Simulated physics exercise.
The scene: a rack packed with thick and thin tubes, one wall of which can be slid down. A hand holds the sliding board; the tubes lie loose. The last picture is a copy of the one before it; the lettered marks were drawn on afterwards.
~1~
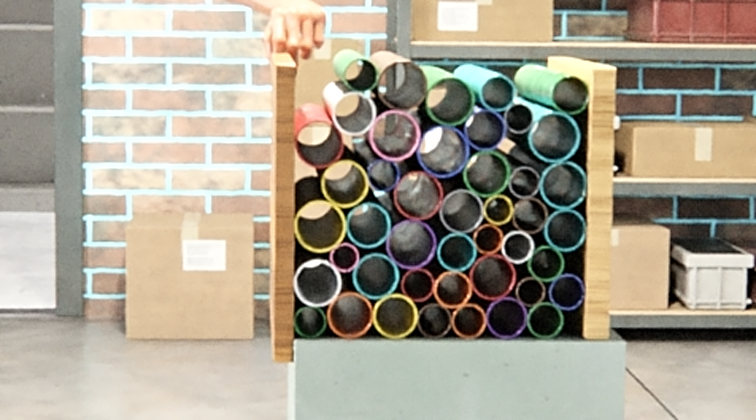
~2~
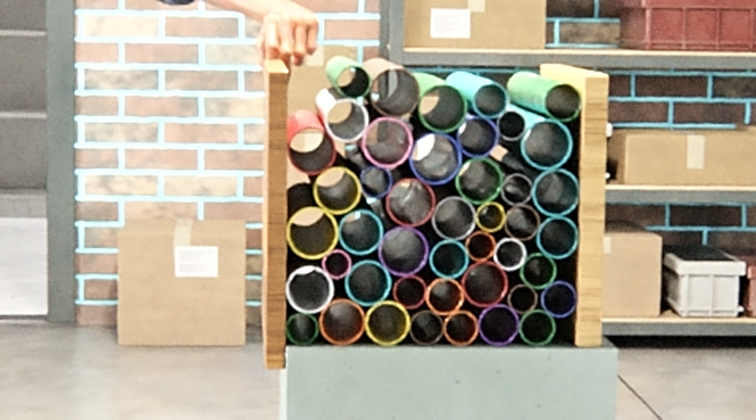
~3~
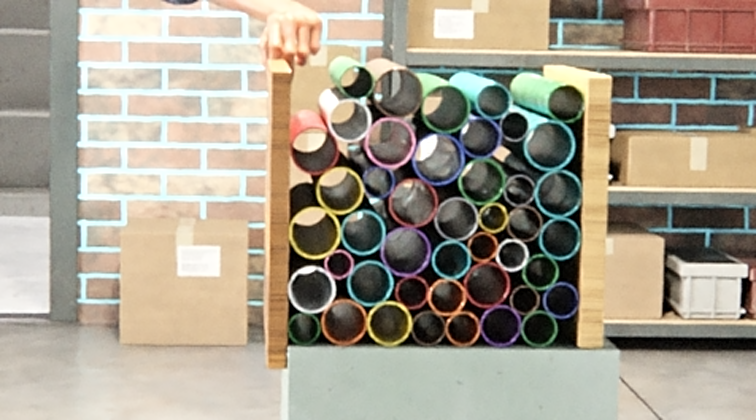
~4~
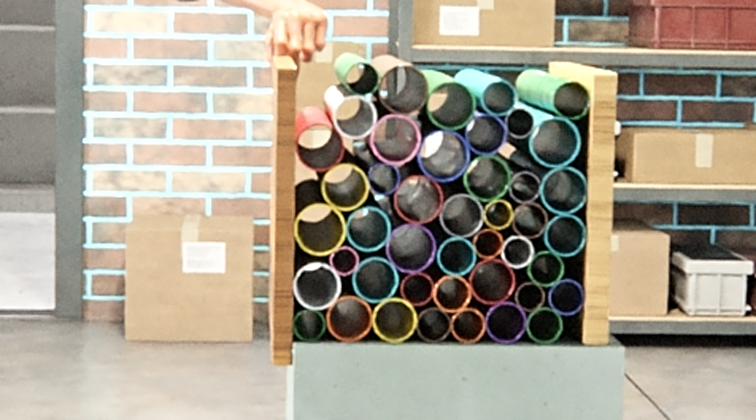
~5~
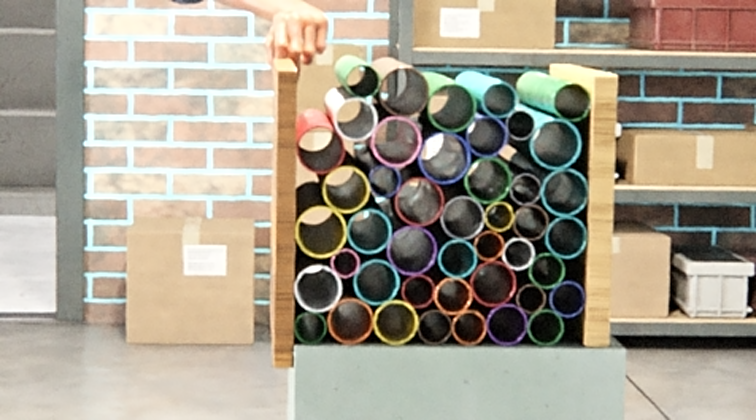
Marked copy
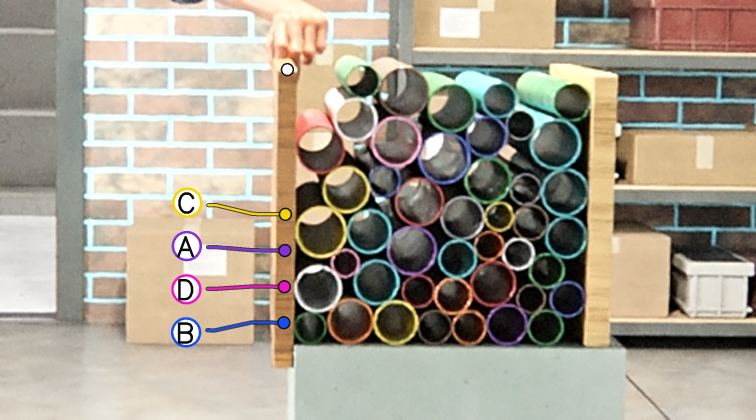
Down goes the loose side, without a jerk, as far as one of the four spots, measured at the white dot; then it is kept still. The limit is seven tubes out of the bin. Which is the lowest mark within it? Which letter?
Stop at A.
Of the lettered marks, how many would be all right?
Two of them.
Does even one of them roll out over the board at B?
Yes.
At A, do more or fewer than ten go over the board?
It loses fewer than ten.
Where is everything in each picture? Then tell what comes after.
In the first picture, a red tube (493, 277); a green tube (546, 263).
In the second picture, a red tube (411, 202).
In the third picture, a turquoise tube (558, 193); a turquoise tube (549, 145).
In the fourth picture, a grey tube (519, 122); side board (281, 198).
In the fifth picture, a green tube (311, 327); a purple tube (507, 324); a red tube (493, 283).
On the marked copy, A at (285, 251); B at (284, 323); C at (285, 215); D at (284, 287); the white dot at (287, 69).
Taking A. A third of the way, top of the board (296, 149).
Two thirds of the way, top of the board (295, 239).
When it is over, top of the board (295, 250), one out over the board.
As for the rest, B more than seven out over the board; C none out over the board; D eight out over the board.
